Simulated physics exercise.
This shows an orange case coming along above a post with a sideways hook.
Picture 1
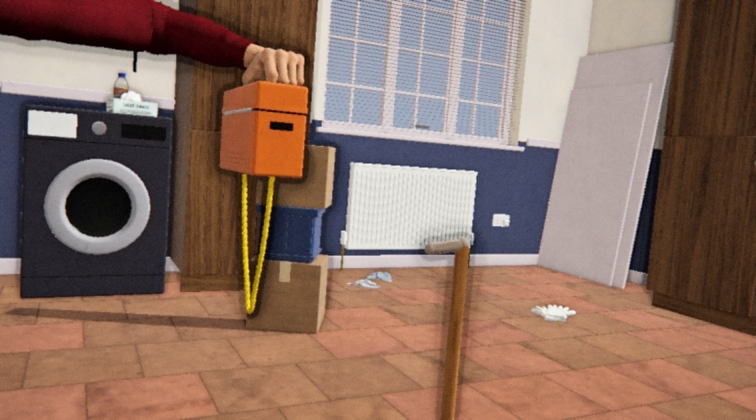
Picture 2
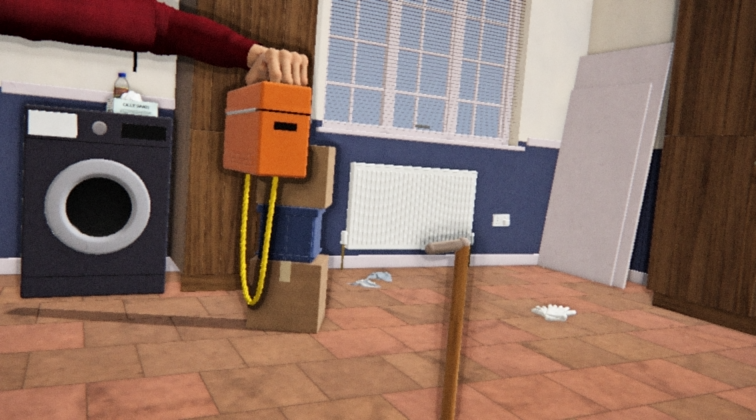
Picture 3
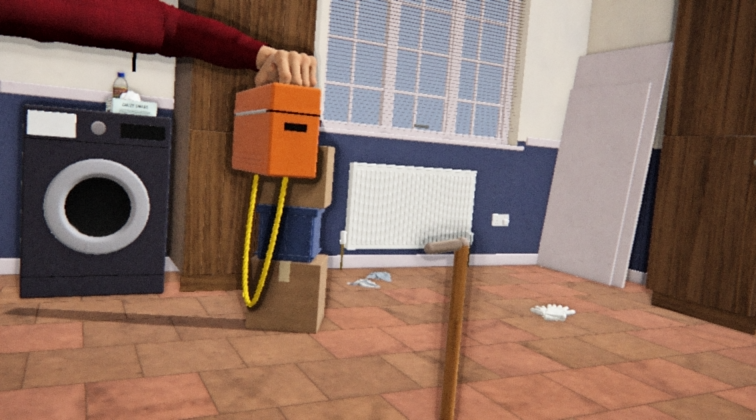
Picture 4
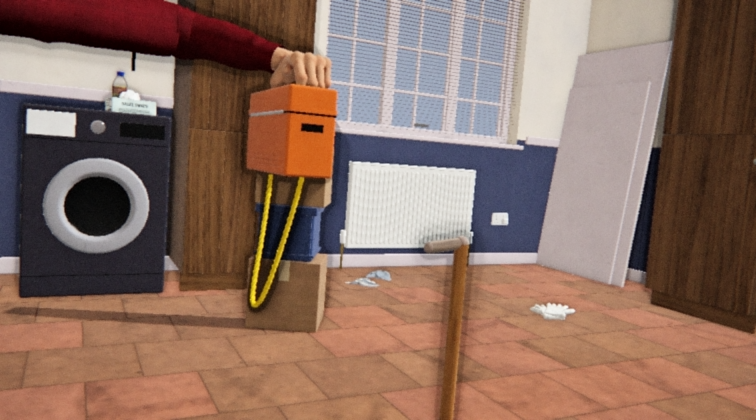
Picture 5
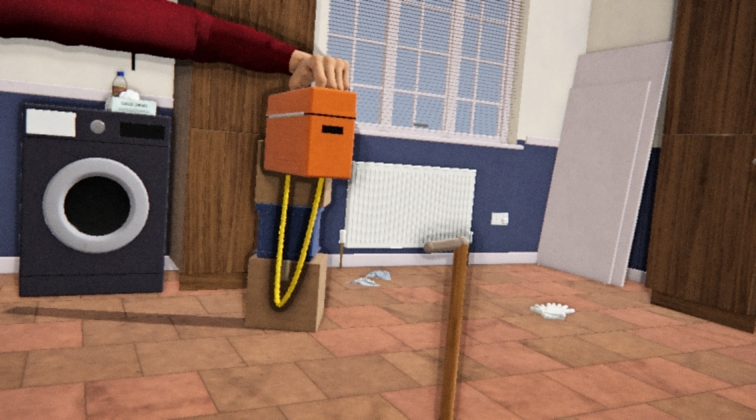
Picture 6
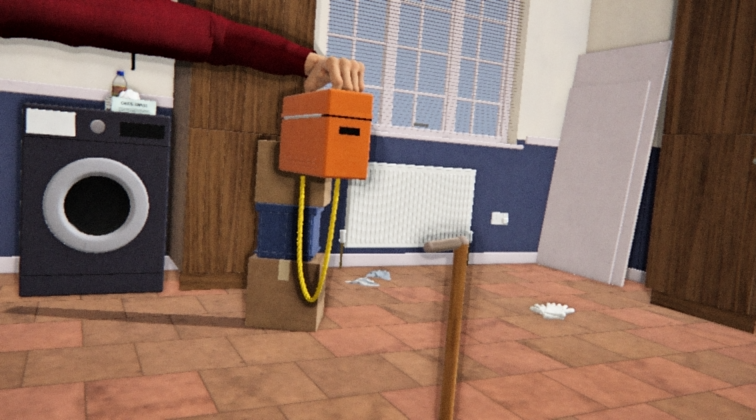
An arm in a red sleeve reaches in from the left across a tiled room, seen from a fixed view facing a window and white radiator. Its hand grips an orange case with a yellow loop hanging below, near stacked boxes, right of a dark washing machine and left of an upright wooden pole with a sideways head. The hand carries the case slowly rightward, the loop swaying beneath.
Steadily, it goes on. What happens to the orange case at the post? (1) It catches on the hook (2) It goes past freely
It catches on the hook (1).
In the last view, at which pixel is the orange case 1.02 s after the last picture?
About (440, 146).
Then, 0.40 s later than the last view, case nearing the post near (372, 140).
Then, 1.02 s later than the last view, case over the post near (441, 146).
Then, 1.76 s later than the last view, case past the post near (513, 153).
Finally, case past the post near (538, 155); loop tight round the post, hand stopped. The orange case is jerked back by its loop.
